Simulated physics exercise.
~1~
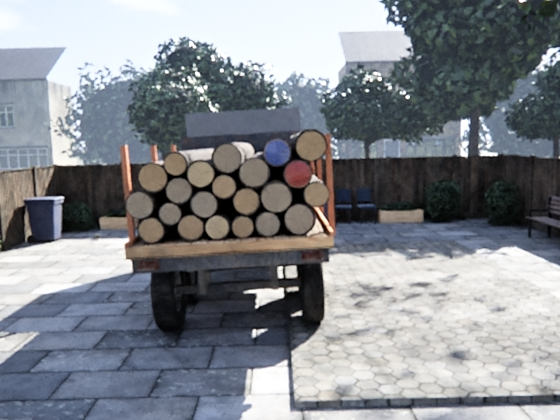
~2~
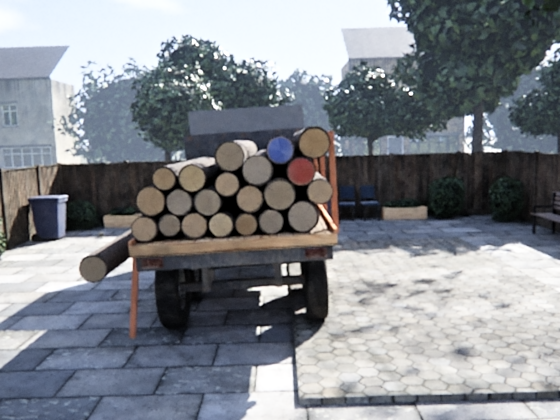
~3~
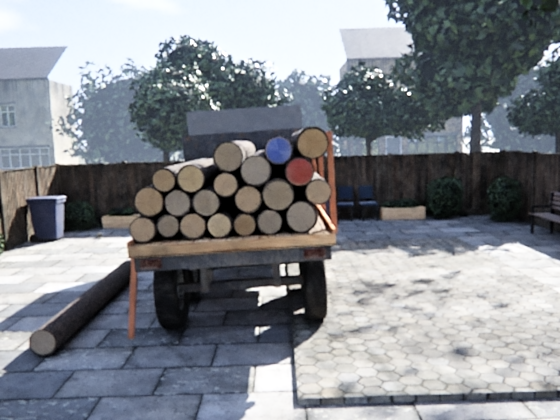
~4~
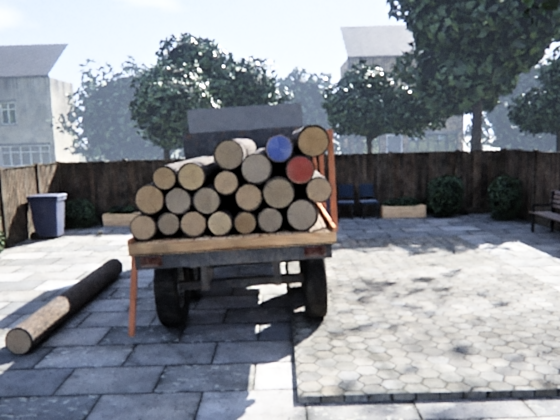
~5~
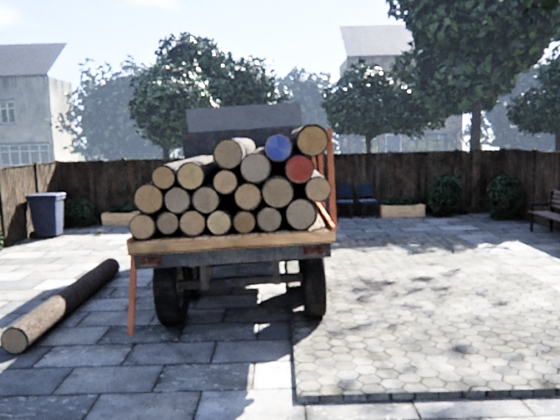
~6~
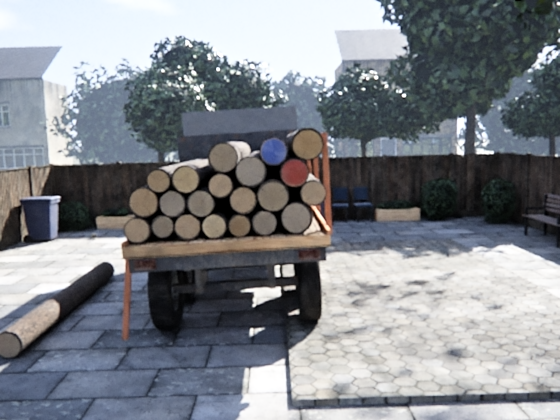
A flatbed lorry stacked with round timber poles stands in a paved yard, seen from behind by a slightly swaying camera, with a wooden fence, trees and pale buildings beyond. Orange posts hold the load on both sides, and one blue-ended and one red-ended pole lie near the upper right. The left posts swing out and down, while the right side holds. One brown pole rolls off the left edge, drops to the paving and moves a little further left. It comes to rest there, and the others, including red and blue, stay piled on the deck.
